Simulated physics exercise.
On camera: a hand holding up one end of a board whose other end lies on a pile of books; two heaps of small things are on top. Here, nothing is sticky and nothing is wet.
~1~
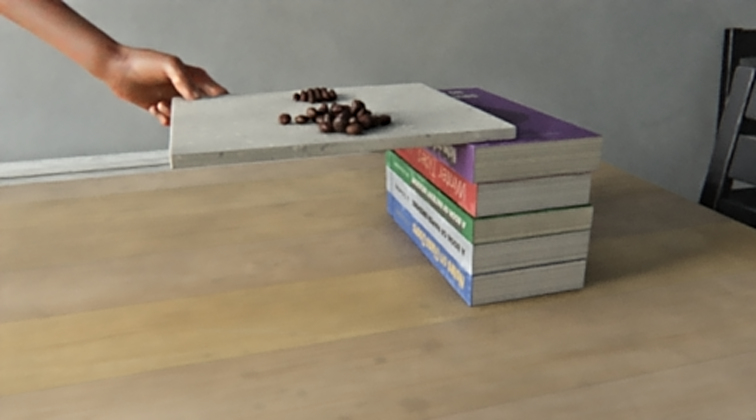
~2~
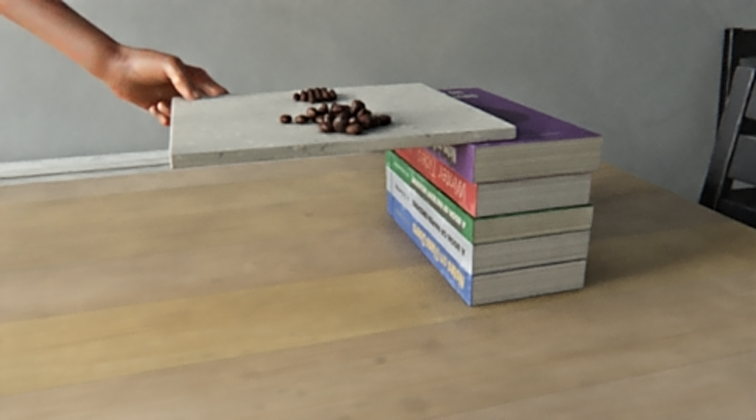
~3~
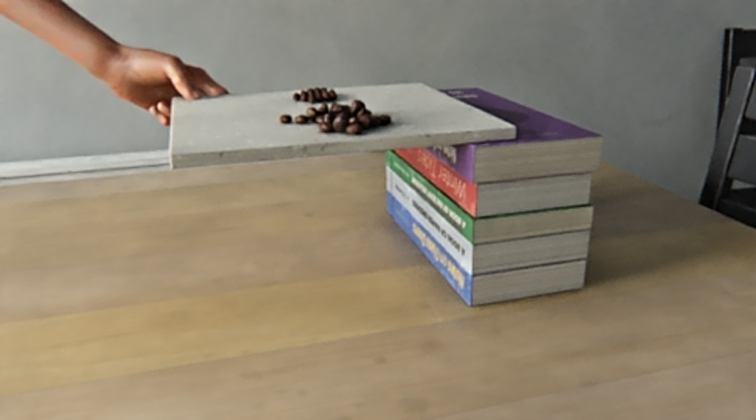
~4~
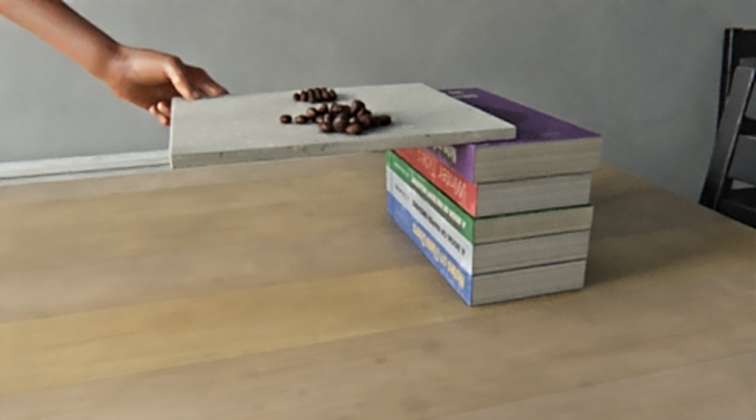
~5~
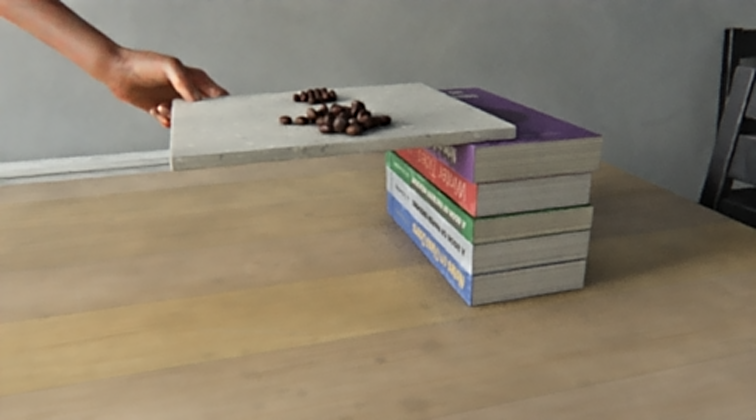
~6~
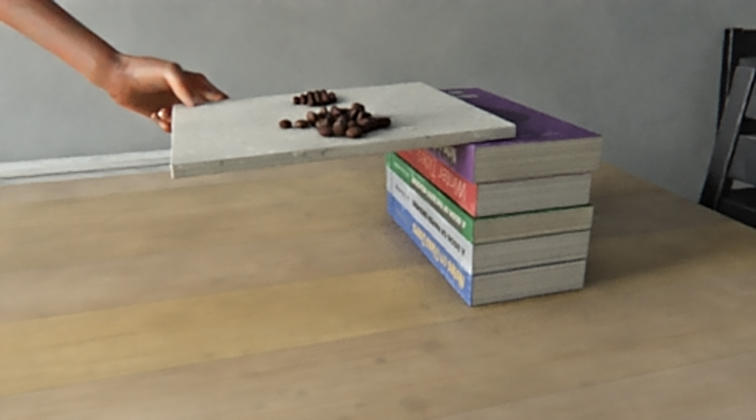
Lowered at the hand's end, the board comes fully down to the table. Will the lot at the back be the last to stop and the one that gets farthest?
Yes, the back one does.
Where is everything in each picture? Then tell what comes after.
In the first frame, held end of the board (183, 158), level; book pile (475, 127), tall, over half the board's length; front lot (337, 118), some flat chocolate drops; back lot (319, 96), some allspice berries.
In the second frame, held end of the board (183, 158), level; back lot (319, 96).
In the third frame, held end of the board (183, 158), level; front lot (337, 118).
In the fourth frame, held end of the board (183, 158), level; back lot (319, 96).
In the fifth frame, held end of the board (184, 160), level; front lot (337, 119).
In the sixth frame, held end of the board (184, 167), down by 2°; book pile (475, 127); front lot (337, 122), not moving; back lot (318, 99), not moving.
Then, 0.40 s later than the last frame, board sloping at 12°; front lot every one still on the board; back lot every one still on the board.
Then, 0.90 s later than the last frame, board sloping at 27°; front lot every one still on the board; back lot mostly less than half a board's length out.
Then, 1.44 s later than the last frame, board resting at 39°; front lot mostly at the foot of the board; back lot mostly up to a board's length out.
When it is over, board resting at 39°; front lot mostly at the foot of the board; back lot mostly up to a board's length out; the back lot has gone farther.
